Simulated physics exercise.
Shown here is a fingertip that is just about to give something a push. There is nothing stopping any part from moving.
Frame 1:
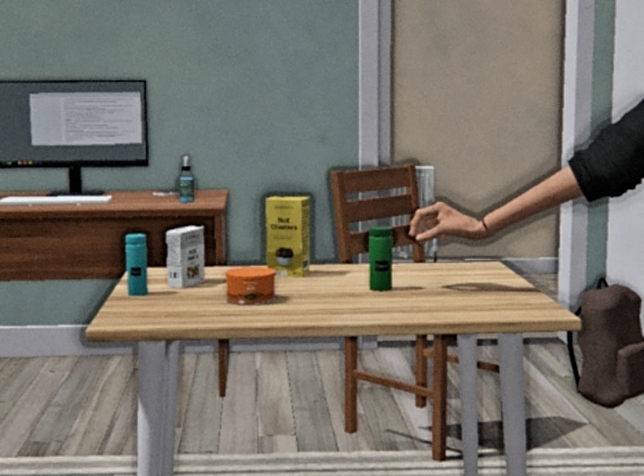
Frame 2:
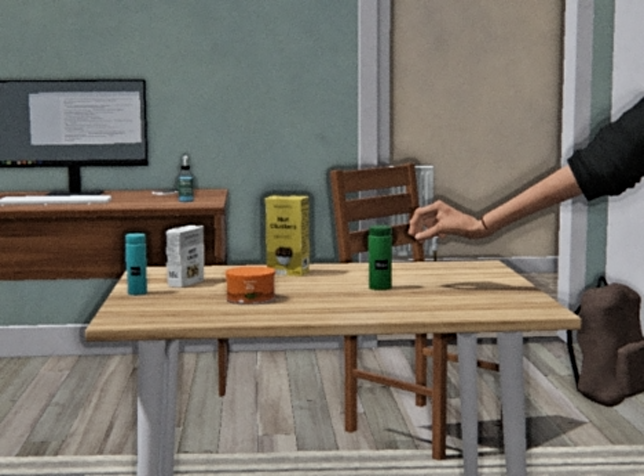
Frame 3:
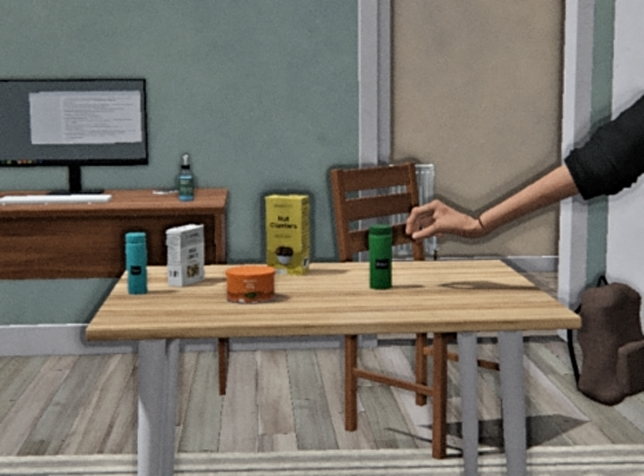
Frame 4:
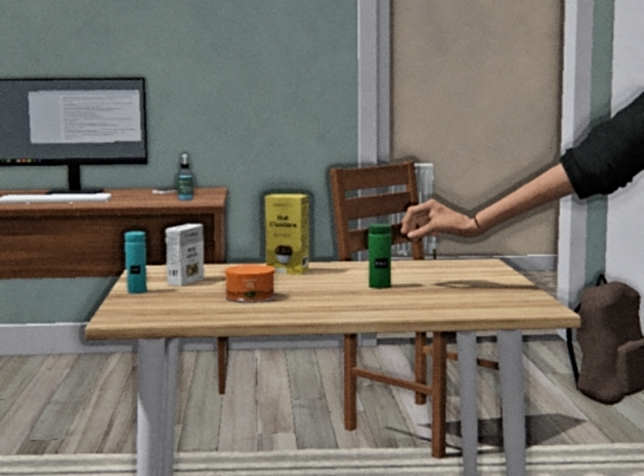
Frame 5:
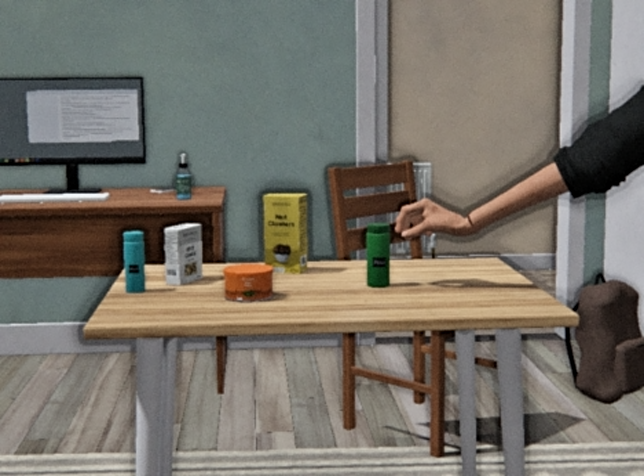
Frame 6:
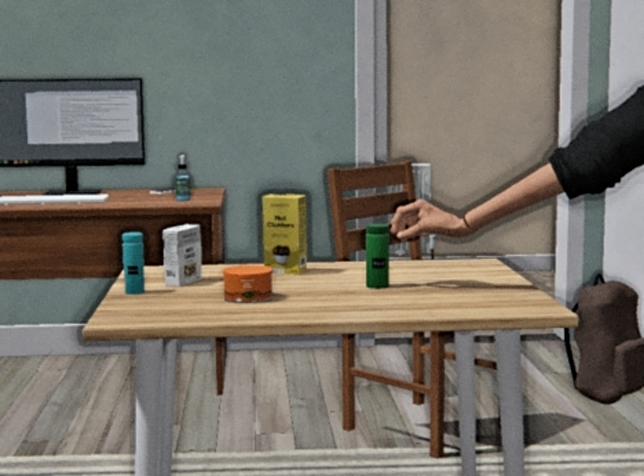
A hand reached in from the right above a wooden table and edged slightly left to the top of a green shaker, which stood still among a few boxes and containers.
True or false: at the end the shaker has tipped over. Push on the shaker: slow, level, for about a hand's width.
True.
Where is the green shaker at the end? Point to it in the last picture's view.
Close to (329, 277) in the last picture.
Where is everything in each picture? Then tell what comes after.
Green shaker (381, 259), in the first frame.
Green shaker (380, 258), in the second frame.
Green shaker (381, 257), in the third frame.
Green shaker (380, 256), in the fourth frame.
Green shaker (378, 255), in the fifth frame.
Green shaker (378, 256), in the sixth frame.
Then, 0.40 s on from there, green shaker turned 14° from how it was put near (370, 254).
Then, 0.80 s on from there, green shaker turned 60° from how it was put near (345, 263).
Then, 0.90 s on from there, green shaker on its side near (332, 275).
Then, 1.00 s on from there, green shaker resting near (330, 275).
In the end, toppled on the table, green shaker. At the end, from the last picture's camera, green shaker near (329, 277).
